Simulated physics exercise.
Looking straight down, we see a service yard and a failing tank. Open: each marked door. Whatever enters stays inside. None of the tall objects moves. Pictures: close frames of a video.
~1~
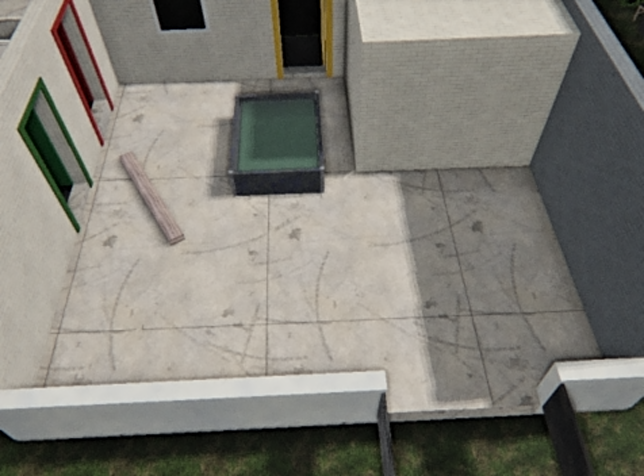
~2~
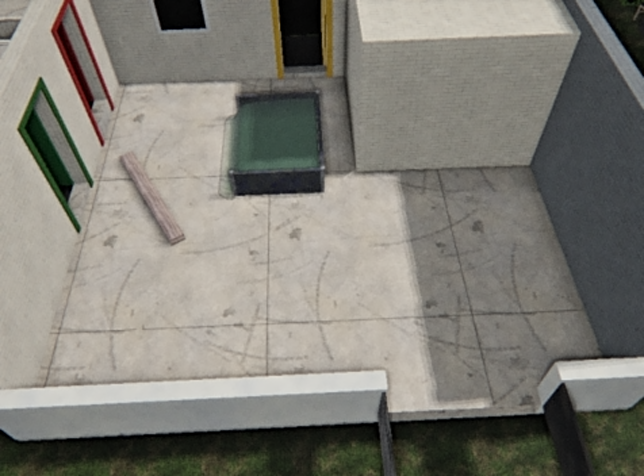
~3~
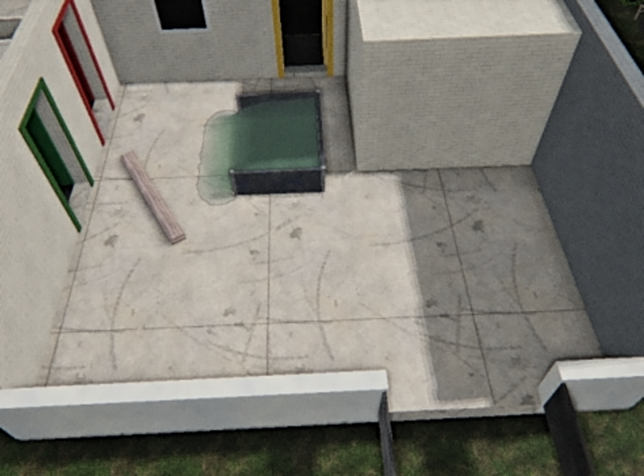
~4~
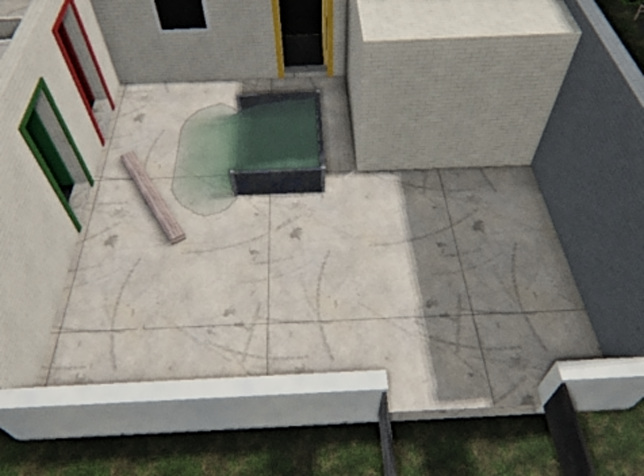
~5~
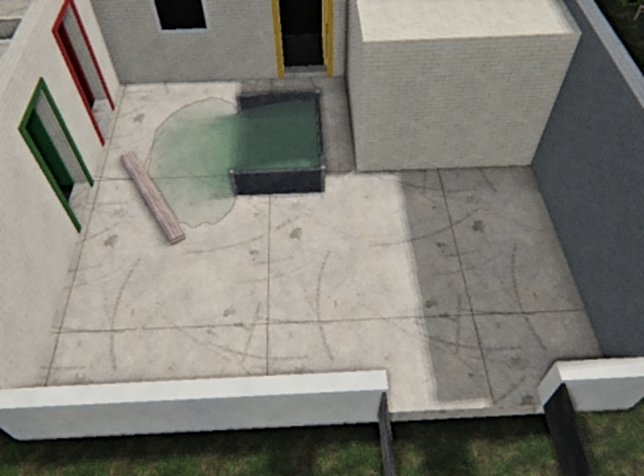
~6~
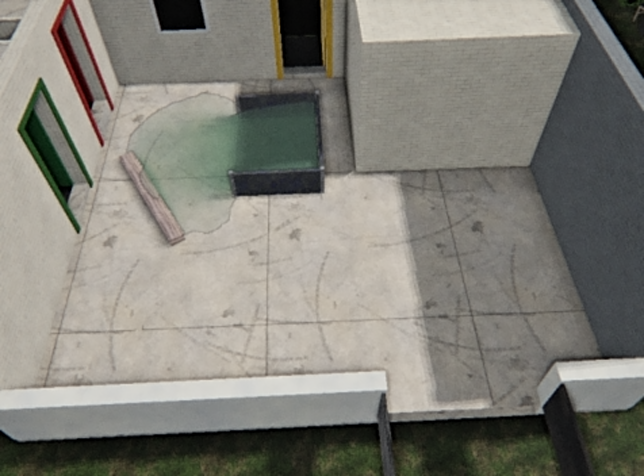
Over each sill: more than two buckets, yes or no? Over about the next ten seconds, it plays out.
Green door: No, not more; red door: No, not more; yellow door: No, not more.
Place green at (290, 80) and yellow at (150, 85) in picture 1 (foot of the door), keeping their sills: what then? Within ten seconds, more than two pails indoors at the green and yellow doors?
Note: Green door lets in too little; yellow door lets too much through.
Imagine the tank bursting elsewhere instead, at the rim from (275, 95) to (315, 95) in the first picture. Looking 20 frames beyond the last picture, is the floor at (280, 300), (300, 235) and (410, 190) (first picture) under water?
Respectively: Parched, parched and parched.
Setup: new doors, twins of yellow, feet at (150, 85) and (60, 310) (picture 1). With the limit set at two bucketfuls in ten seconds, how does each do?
First exceeds it, then falls short.
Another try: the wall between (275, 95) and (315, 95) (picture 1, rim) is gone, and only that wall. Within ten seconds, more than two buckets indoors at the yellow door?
What follows is that yellow crosses the line.
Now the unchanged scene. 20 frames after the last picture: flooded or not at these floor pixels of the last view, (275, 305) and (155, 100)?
Submerged, then submerged.
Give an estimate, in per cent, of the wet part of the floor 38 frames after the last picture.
I reckon 60 per cent or so.
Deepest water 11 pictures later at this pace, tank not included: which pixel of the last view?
It will be deepest around (118, 91).
A moment on, water covers 20 % of the floor; the green door not reached, the red door wet at the sill, nothing in, the yellow door not reached.
Next, water covers 25 % of the floor; the green door wet at the sill, nothing in, the red door wet at the sill, nothing in, the yellow door not reached.
Then, water covers 35 % of the floor; the green door wet at the sill, nothing in, the red door wet at the sill, nothing in, the yellow door not reached.
Later, water covers 60 % of the floor; the green door wet at the sill, nothing in, the red door wet at the sill, nothing in, the yellow door wet at the sill, nothing in.
In the end, water covers 65 % of the floor; the green door wet at the sill, nothing in, the red door wet at the sill, nothing in, the yellow door under two buckets in.
